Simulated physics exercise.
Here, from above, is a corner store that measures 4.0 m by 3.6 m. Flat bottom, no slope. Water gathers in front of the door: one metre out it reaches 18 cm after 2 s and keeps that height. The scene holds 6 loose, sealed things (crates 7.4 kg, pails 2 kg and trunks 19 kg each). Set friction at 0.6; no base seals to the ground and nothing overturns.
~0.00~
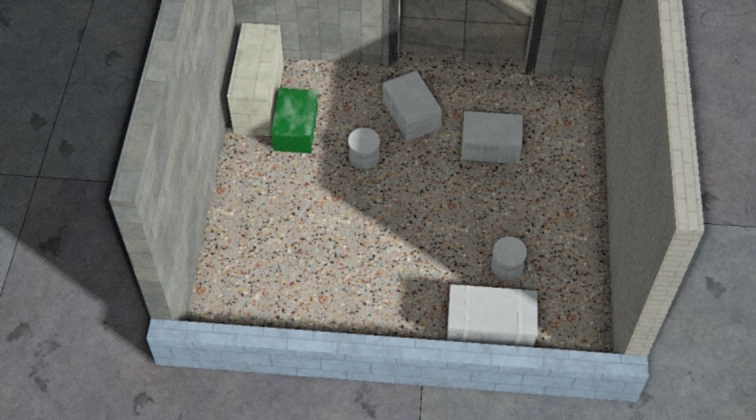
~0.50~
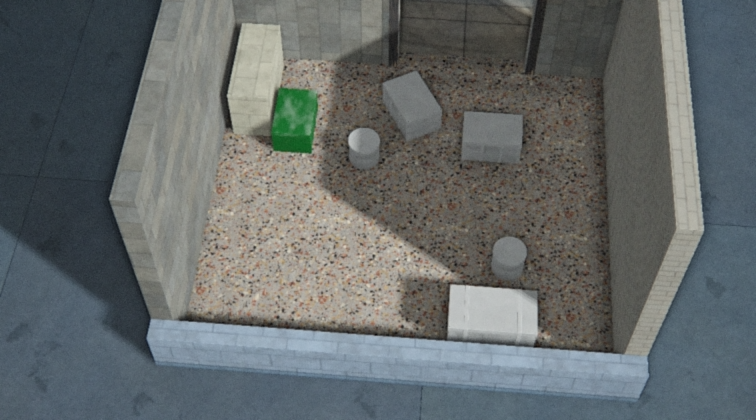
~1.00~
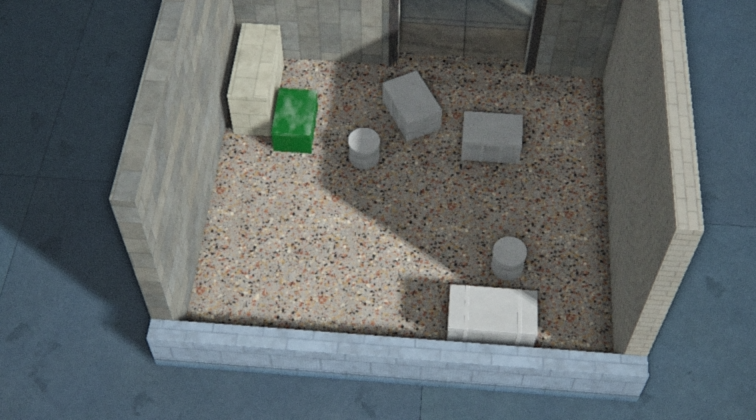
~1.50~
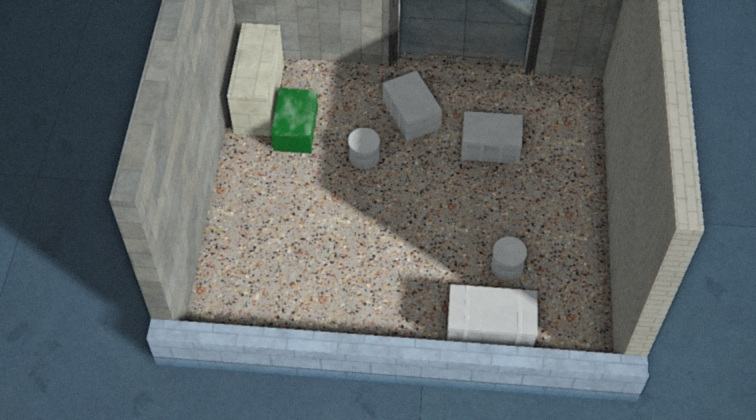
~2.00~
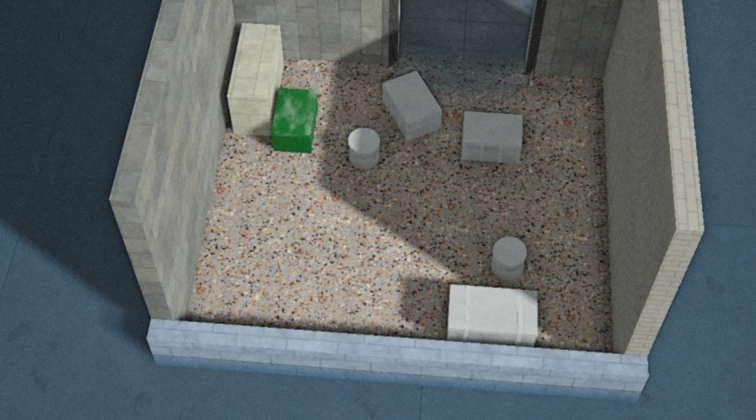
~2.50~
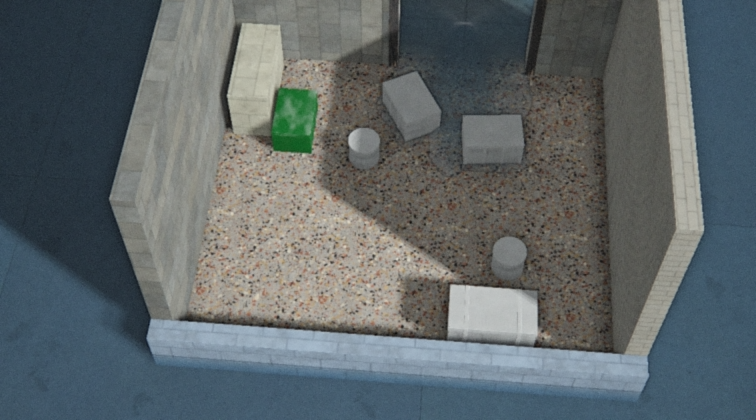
To begin with, a green box, pale blocks and two white pails sit on the dry, speckled floor of a walled room seen from above. Bluish water covers the ground outside, then shows in the back doorway and spreads a short way inside, while every object stays still.
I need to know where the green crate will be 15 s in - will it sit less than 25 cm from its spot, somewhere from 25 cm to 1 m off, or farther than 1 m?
Shifts a bit.
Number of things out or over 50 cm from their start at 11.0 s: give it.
5.
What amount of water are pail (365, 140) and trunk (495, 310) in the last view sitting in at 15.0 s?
Depth approx. 9 cm / 14 cm.
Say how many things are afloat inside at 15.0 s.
Then: 6.
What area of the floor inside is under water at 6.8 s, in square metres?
Flooded: Near 14 m2.
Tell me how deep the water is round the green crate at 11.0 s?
Roughly 7 cm at that moment.
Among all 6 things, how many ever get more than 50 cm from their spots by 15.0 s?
6.
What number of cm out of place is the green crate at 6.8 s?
Displacement by then near 5 cm.
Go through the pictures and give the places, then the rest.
In the first frame, the green crate at (294, 111) rests on the ground; water covers 0.0 m2; 0 of 6 have shifted.
In the second frame, the green crate at (294, 111), on the bottom; water covers 0.0 m2; 0 of 6 have shifted.
In the third frame, the green crate at (294, 111), on the bottom; water covers 0.0 m2; 0 of 6 have shifted.
In the fourth frame, the green crate at (294, 111), on the bottom; 0.0 m2 under water; 0 of 6 have shifted.
In the fifth frame, the green crate at (294, 111), on the bottom; water covers 0.6 m2; 0 of 6 have shifted.
In the sixth frame, the green crate at (294, 111) rests on the ground; water covers 1.2 m2; 0 of 6 have shifted.
After 3.5 s the green crate is near (294, 111), 0.0 m from its start, aground; 0 afloat.
After 6.8 s the green crate is near (290, 111), 0.0 m from its start, aground; 4 afloat.
After 11.0 s the green crate is near (342, 61), 0.8 m from its start, afloat; 6 afloat.
After 15.0 s the green crate is near (311, 57), 0.7 m from its start, afloat; 6 afloat.
